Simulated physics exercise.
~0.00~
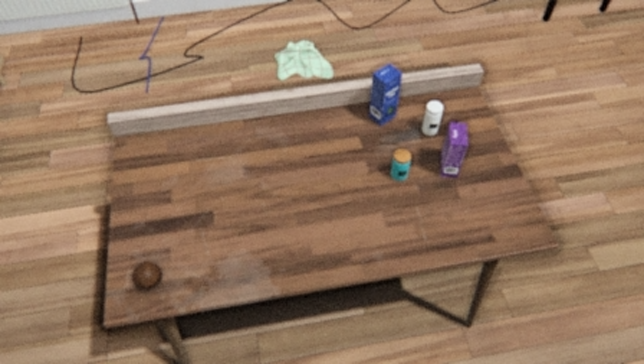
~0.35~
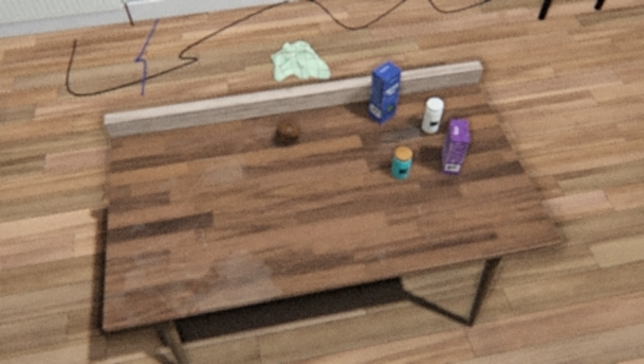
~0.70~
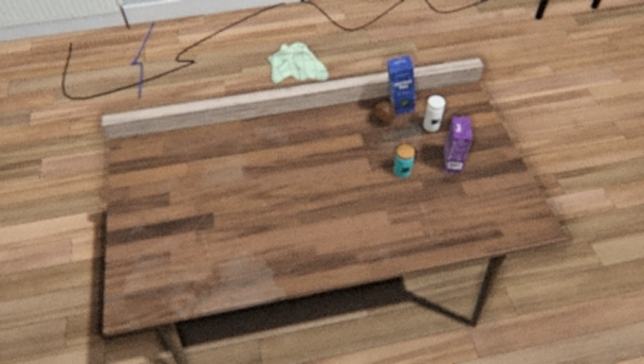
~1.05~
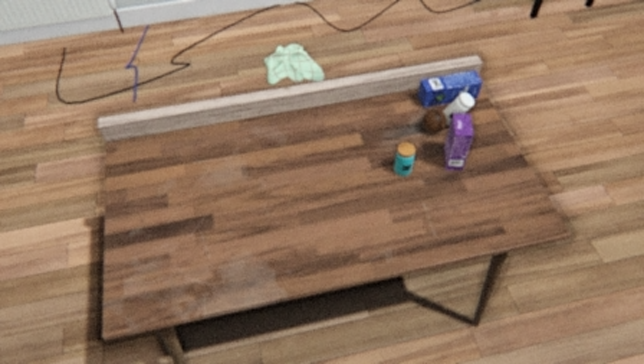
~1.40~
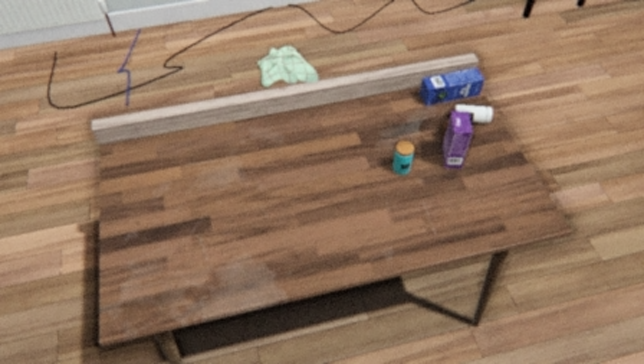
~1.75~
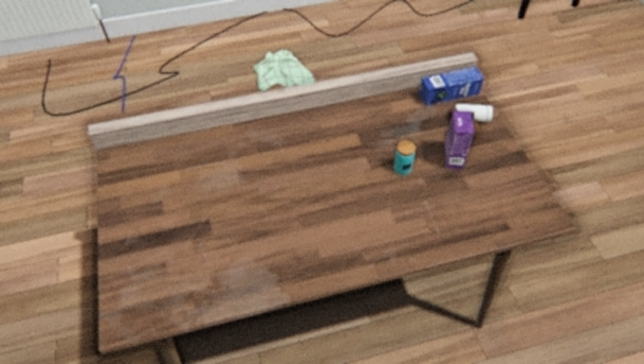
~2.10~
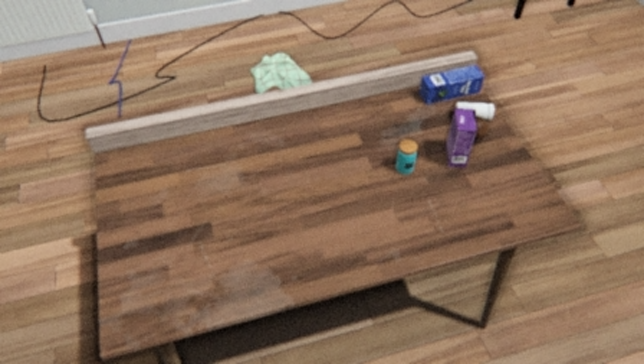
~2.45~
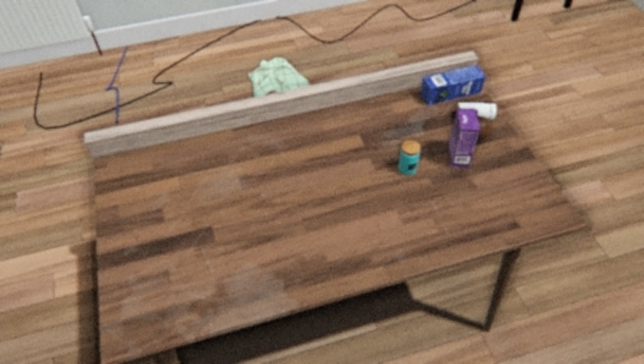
On a wooden table, a brown ball rolls right, toppling a blue carton and white shaker.
